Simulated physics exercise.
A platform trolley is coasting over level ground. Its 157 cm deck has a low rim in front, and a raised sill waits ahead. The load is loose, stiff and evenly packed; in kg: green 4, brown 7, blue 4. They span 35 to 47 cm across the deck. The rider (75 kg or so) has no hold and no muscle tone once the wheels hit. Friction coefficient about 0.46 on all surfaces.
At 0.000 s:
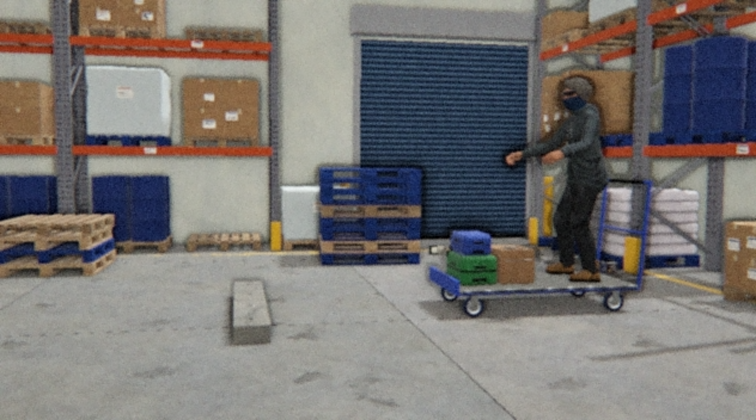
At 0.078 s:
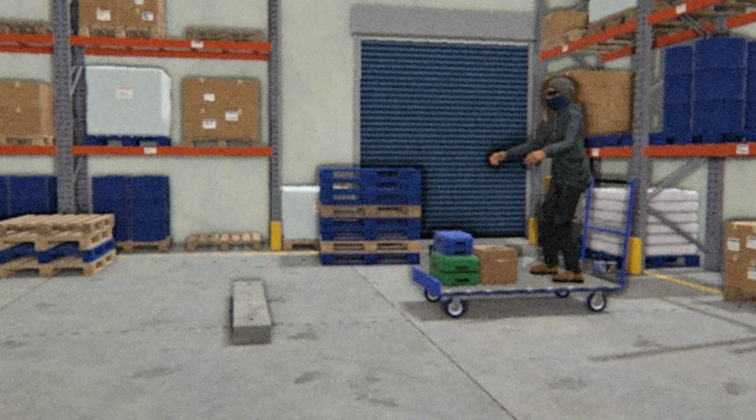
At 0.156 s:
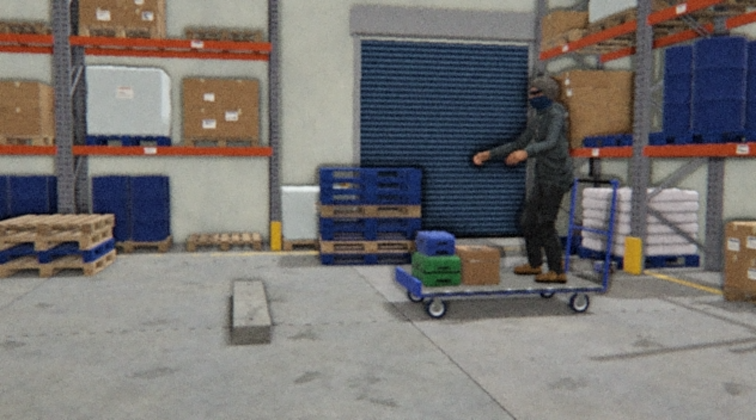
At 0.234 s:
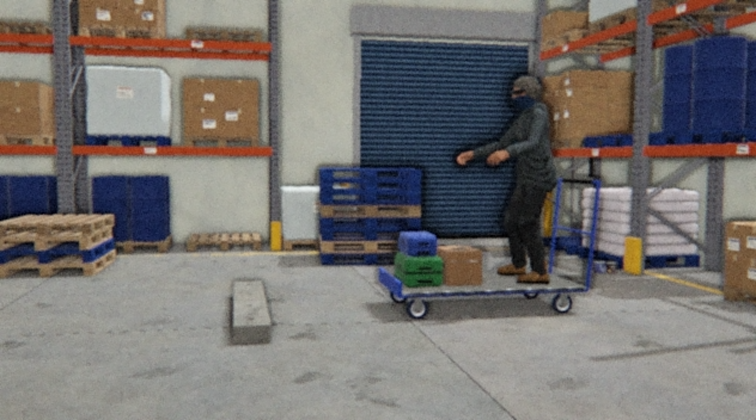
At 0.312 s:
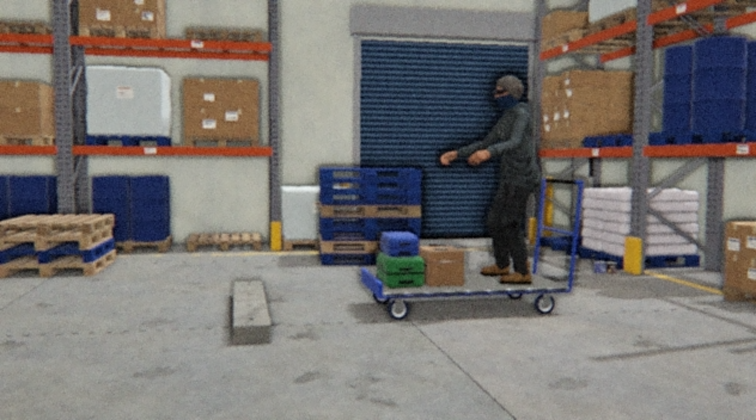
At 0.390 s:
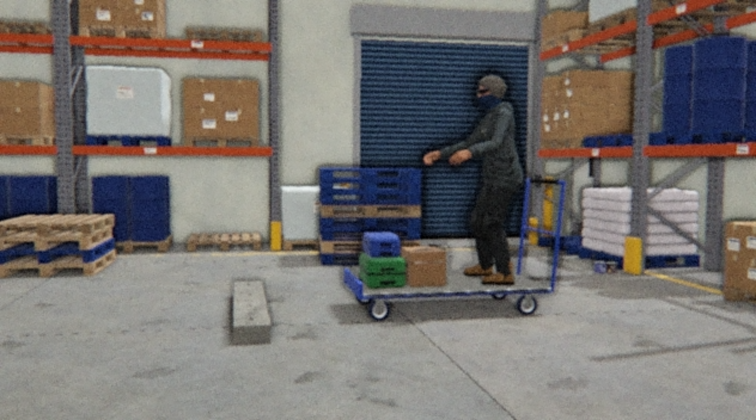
A masked figure in dark clothes stood on a blue platform trolley, arms held out in front, as it rolled steadily left across a warehouse floor, carrying green and blue crates and a brown box.
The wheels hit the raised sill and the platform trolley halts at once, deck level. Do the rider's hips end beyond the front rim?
The rider's hips stay behind the front rim at this speed.
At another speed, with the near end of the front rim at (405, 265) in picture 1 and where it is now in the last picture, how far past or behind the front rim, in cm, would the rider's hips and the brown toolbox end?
In that case hips 100 behind, brown 50 behind.
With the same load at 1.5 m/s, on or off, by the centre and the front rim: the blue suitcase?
In that case blue off.
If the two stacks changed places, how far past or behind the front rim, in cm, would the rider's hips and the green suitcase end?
In that case hips 110 behind, green 50 behind.
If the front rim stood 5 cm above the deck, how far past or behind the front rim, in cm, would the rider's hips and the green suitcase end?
Then hips 70 behind, green 20 behind.
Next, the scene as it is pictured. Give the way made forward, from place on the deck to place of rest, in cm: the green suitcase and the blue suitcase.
About: Green 5, blue 105.
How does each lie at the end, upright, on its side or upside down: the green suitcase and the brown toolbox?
Green upright, brown upright.
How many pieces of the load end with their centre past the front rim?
1 in all.
Impact comes at 0.78 s.
After 1.03 s the rider's hips are 87 cm behind the rim, near (361, 203) in the last picture's view.
After 1.33 s the rider's hips are 75 cm behind the rim, near (346, 198) in the last picture's view.
After 1.78 s the rider's hips are 89 cm behind the rim, near (363, 236) in the last picture's view.
Final state at 2.3 s, past the rim, blue suitcase; behind it, green suitcase, brown toolbox and the rider's hips.
